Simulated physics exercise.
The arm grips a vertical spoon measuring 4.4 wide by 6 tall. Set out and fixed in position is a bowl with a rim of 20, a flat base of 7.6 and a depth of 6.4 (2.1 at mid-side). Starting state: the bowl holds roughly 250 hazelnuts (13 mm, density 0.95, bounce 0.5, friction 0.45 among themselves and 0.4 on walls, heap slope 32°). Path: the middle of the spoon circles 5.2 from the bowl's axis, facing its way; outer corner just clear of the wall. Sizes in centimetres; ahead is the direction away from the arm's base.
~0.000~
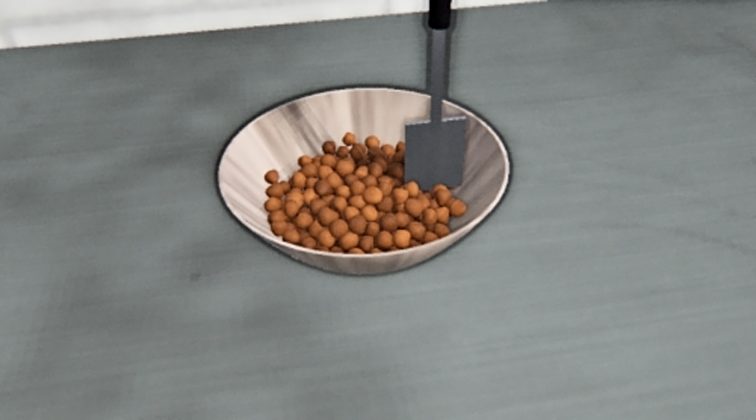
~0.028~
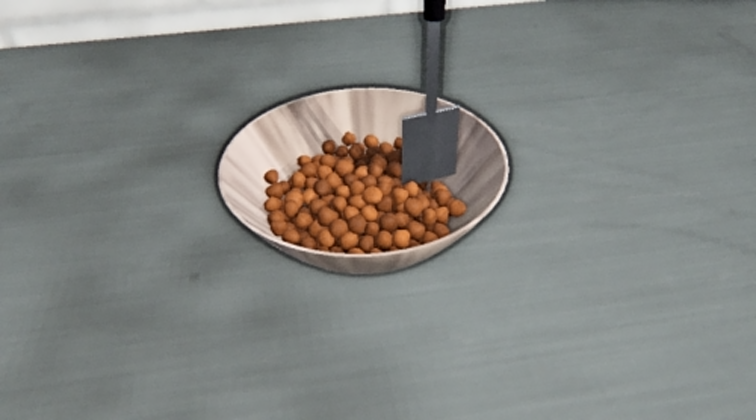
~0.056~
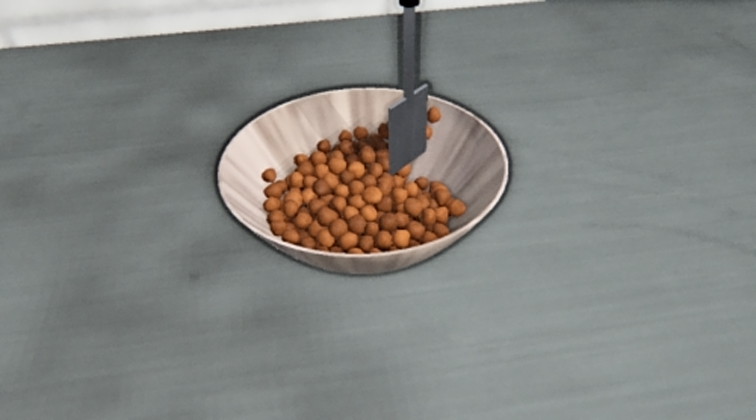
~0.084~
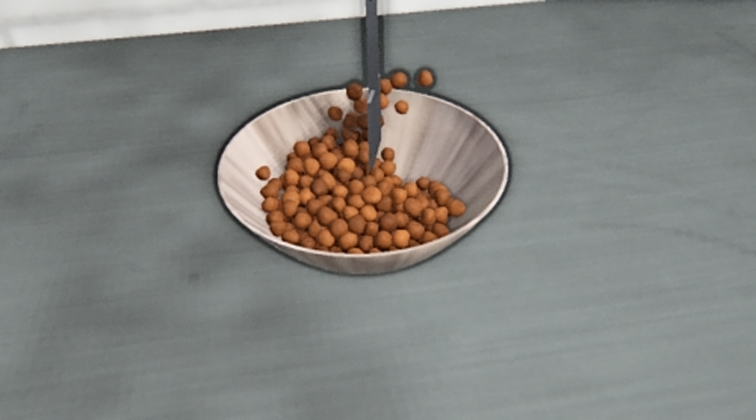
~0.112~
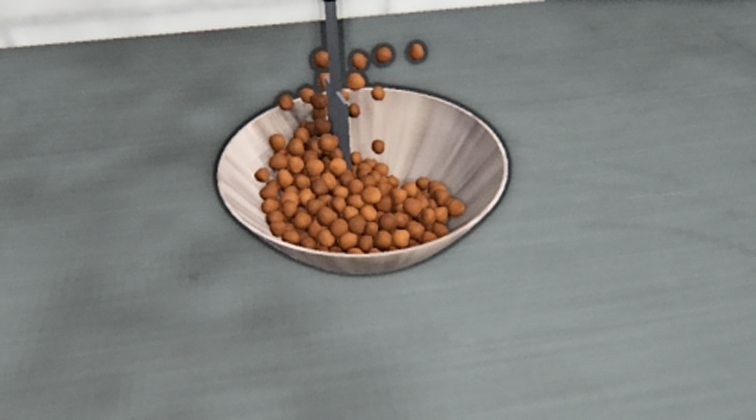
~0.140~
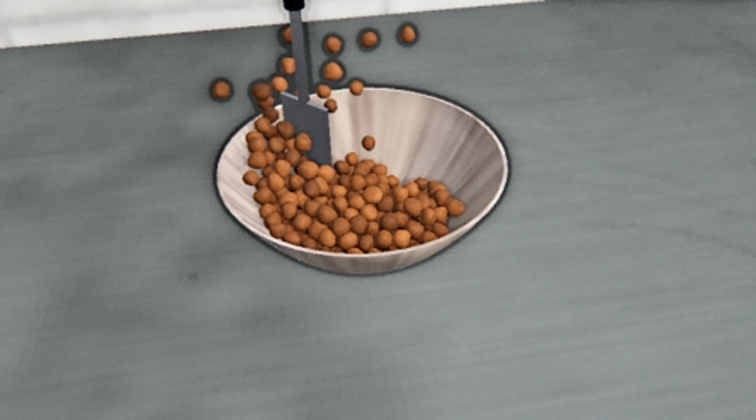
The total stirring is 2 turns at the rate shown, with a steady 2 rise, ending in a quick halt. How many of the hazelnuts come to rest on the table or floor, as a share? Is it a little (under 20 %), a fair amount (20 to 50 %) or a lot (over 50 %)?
A fair amount, 20 to 50 %.
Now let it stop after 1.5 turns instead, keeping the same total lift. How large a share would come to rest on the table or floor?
Then some 25 per cent.
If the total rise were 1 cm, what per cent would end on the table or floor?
About 40 per cent.
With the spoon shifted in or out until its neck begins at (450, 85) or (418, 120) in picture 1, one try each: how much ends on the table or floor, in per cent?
Around 5 per cent on the first try, around 35 per cent on the second.
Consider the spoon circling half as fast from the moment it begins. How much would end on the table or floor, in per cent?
Estimated share: About 5 per cent.
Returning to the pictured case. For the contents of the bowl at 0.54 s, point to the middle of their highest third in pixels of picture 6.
Centre estimate: (373, 196).
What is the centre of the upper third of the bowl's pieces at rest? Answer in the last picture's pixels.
I'd put it at about (373, 200).
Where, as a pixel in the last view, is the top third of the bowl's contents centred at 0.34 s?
Upper-third centre: Approx. (404, 187) px.
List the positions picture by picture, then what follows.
The first picture shows spoon neck at (437, 101), 0° round; upper third of the load around (368, 196), from x 270 to 460, top at y 140; 252 in the bowl.
The second picture shows spoon neck at (432, 93), 11° round; upper third of the load around (373, 191), from x 270 to 460, top at y 140.
The third picture shows spoon neck at (409, 78), 40° round; upper third of the load around (369, 189), from x 270 to 460, top at y 115.
The fourth picture shows spoon neck at (373, 69), 71° round; upper third of the load around (351, 182), from x 265 to 455, top at y 80.
The fifth picture shows spoon neck at (335, 71), 103° round; upper third of the load around (326, 179), from x 260 to 455, top at y 50; 249 in the bowl, 3 in flight or on the tool.
The sixth picture shows spoon neck at (302, 82), 134° round; upper third of the load around (302, 182), from x 220 to 455, top at y 35; 246 in the bowl, 6 in flight or on the tool.
By 0.34 s, 359° round, highest piece 12 above the table; 188 in the bowl, 23 on the table or floor, 41 in flight or on the tool.
By 0.54 s, 225° round, highest piece 7 above the table; 177 in the bowl, 71 on the table or floor, 4 in flight or on the tool.
By 0.85 s, 0° round, highest piece 4 above the table; 176 in the bowl, 76 on the table or floor.
By 1.55 s, 0° round, highest piece 4 above the table; 176 in the bowl, 76 on the table or floor.
Final count, 176 in the bowl, 76 on the table or floor. That is 30 % on the table or floor.
